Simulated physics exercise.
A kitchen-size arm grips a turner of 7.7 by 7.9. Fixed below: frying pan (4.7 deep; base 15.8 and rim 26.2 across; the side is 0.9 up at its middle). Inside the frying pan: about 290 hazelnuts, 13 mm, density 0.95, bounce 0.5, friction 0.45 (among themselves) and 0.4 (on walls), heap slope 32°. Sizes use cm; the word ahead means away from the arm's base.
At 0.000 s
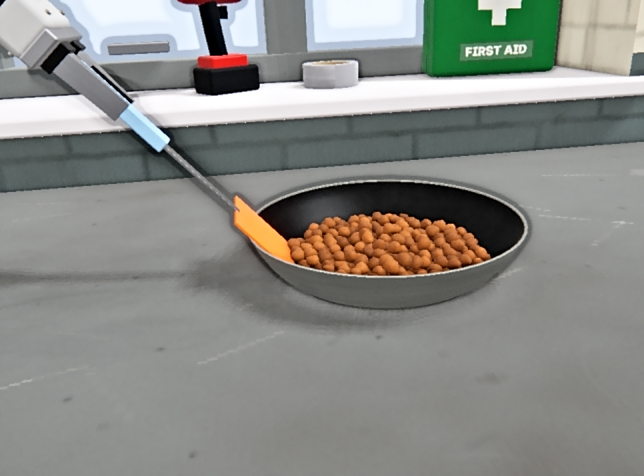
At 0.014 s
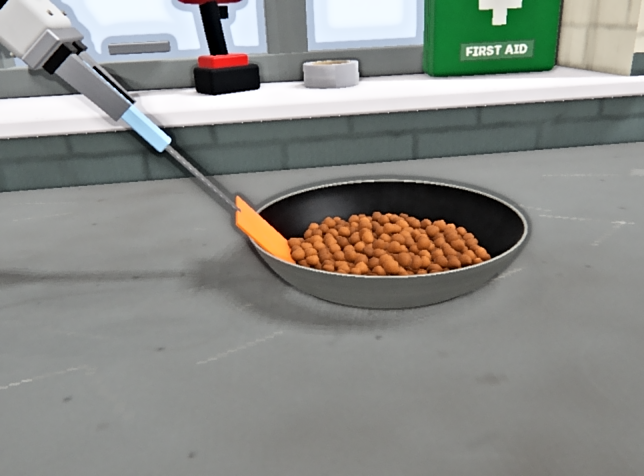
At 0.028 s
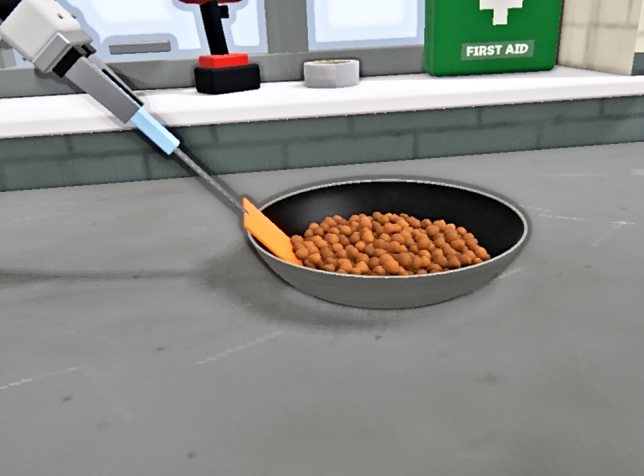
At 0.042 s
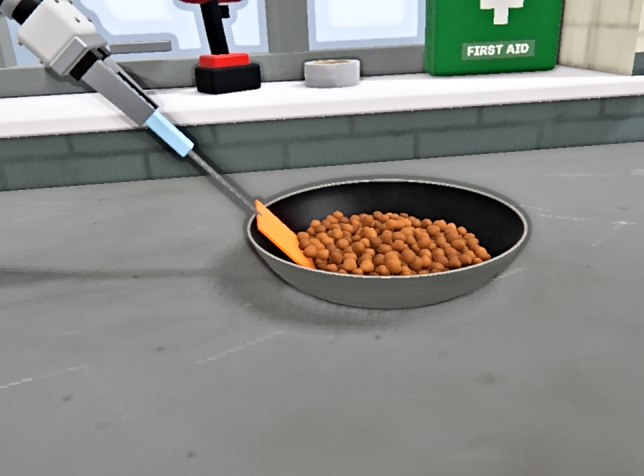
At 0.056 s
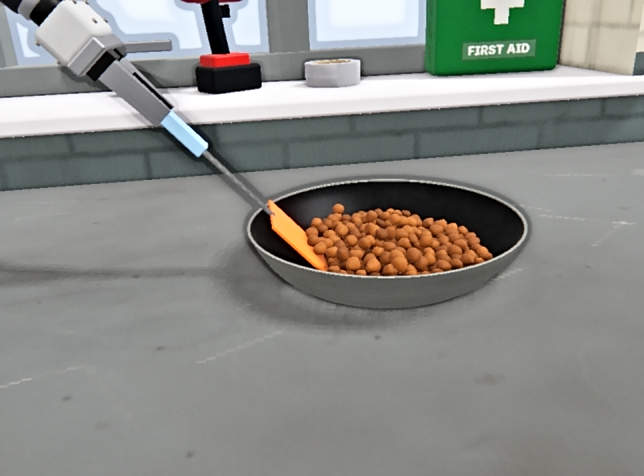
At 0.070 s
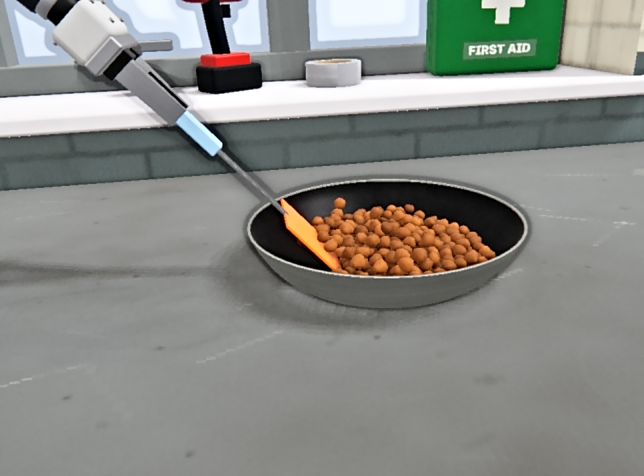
A robot arm holding an orange turner dipped it into the left side of a frying pan of hazelnuts, then slid it slowly to the right, pushing the nearest nuts slightly together.
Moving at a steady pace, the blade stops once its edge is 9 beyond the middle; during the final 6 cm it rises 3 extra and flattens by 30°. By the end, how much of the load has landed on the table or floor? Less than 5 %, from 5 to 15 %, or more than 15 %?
More than 15 %.
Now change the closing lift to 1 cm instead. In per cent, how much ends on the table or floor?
You'd expect near 10 percent of it there.
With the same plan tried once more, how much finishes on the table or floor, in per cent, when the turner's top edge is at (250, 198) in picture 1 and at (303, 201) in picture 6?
It works out to about 20 %, more or less.
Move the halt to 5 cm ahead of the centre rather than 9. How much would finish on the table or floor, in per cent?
My guess would be around 0 per cent.
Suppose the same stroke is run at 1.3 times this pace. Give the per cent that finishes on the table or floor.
20 %.
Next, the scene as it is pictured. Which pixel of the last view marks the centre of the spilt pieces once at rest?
It ends up around (605, 228).
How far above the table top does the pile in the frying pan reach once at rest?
Height at rest: Roughly 4.0 cm.
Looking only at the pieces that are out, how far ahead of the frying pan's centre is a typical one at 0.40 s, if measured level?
Roughly 20 cm.
By 0.12 s, sloping 49°, highest piece 5 above the table; 291 in the frying pan.
By 0.17 s, sloping 40°, highest piece 6 above the table; 291 in the frying pan.
By 0.40 s, sloping 19°, highest piece 16 above the table; 227 in the frying pan, 49 on the table or floor, 15 on the blade or in flight.
By 1.45 s, sloping 19°, highest piece 4 above the table; 227 in the frying pan, 64 on the table or floor.
Final count, 227 in the frying pan, 64 on the table or floor. That is 22 % on the table or floor.
